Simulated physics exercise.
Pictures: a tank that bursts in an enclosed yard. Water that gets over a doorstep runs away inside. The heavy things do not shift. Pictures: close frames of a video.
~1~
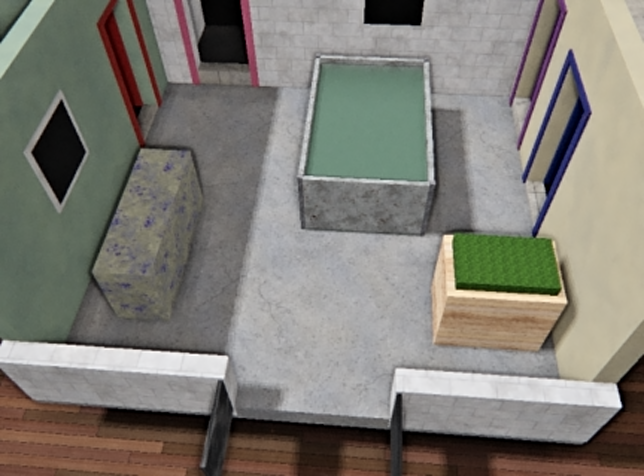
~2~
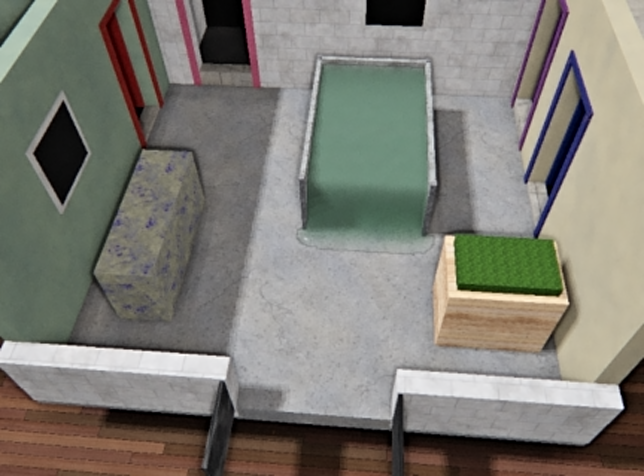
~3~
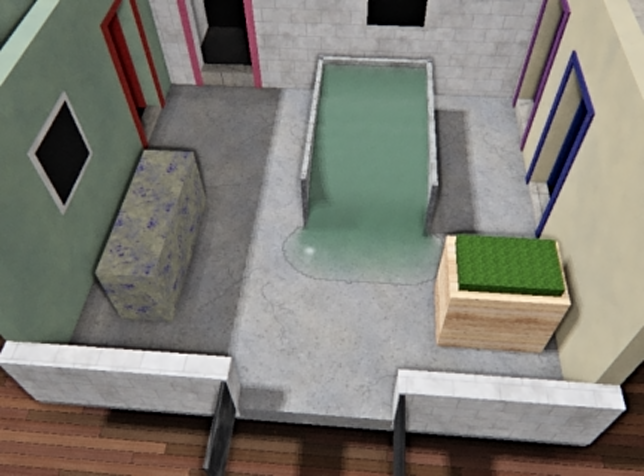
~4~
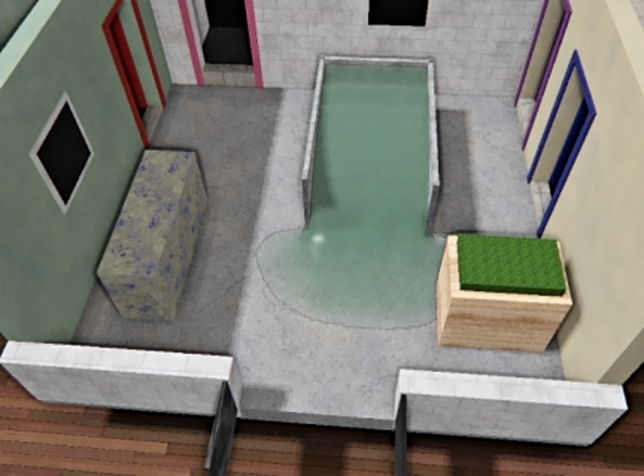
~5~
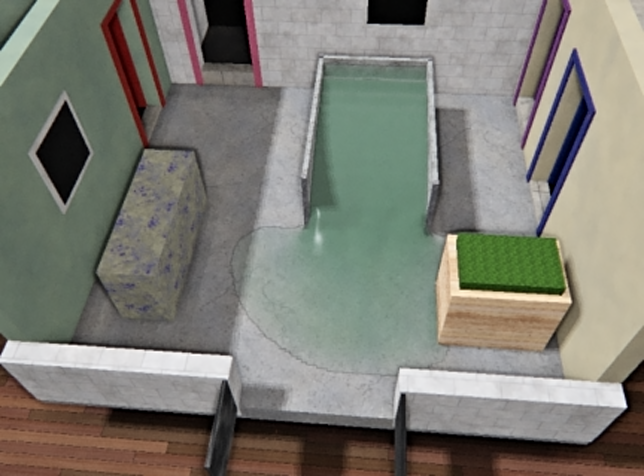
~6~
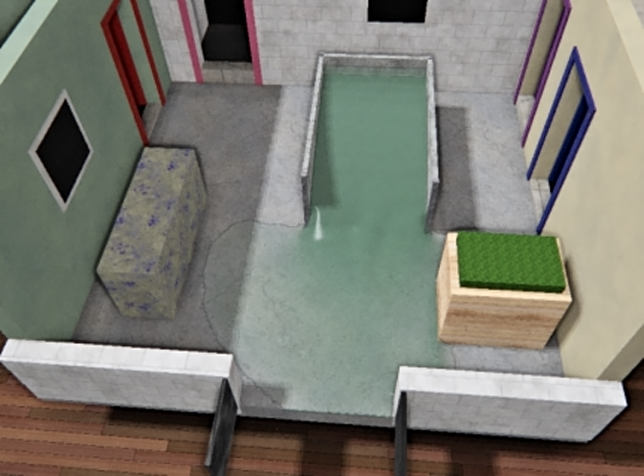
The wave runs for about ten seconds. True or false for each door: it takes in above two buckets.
The red door, false; the blue door, false; the pink door, false; the purple door, false.
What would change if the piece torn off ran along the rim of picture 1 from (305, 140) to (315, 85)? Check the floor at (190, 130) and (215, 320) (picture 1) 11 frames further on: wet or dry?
In the order asked: Inundated, then inundated.
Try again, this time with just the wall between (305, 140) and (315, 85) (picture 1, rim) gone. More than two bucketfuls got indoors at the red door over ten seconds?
Check on red - it gets too much.
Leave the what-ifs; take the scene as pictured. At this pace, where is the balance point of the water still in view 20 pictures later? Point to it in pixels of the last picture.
Close to pixel (357, 255).
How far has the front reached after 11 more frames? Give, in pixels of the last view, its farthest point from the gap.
About (60, 371).
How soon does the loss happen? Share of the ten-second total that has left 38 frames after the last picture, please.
My estimate is roughly 90 percent.
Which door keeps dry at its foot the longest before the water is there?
Result: The door marked pink.
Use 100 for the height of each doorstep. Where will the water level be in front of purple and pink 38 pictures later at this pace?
Respectively about 60 and 30 per cent.
A moment on, water covers 40 % of the floor; the red door not reached, the blue door wet at the sill, nothing in, the pink door not reached, the purple door not reached.
Next, water covers 45 % of the floor; the red door not reached, the blue door wet at the sill, nothing in, the pink door not reached, the purple door not reached.
Then, water covers 70 % of the floor; the red door not reached, the blue door wet at the sill, nothing in, the pink door not reached, the purple door wet at the sill, nothing in.
Later, water covers 80 % of the floor; the red door wet at the sill, nothing in, the blue door under two buckets in, the pink door wet at the sill, nothing in, the purple door wet at the sill, nothing in.
In the end, water covers 95 % of the floor; the red door under two buckets in, the blue door under two buckets in, the pink door wet at the sill, nothing in, the purple door wet at the sill, nothing in.
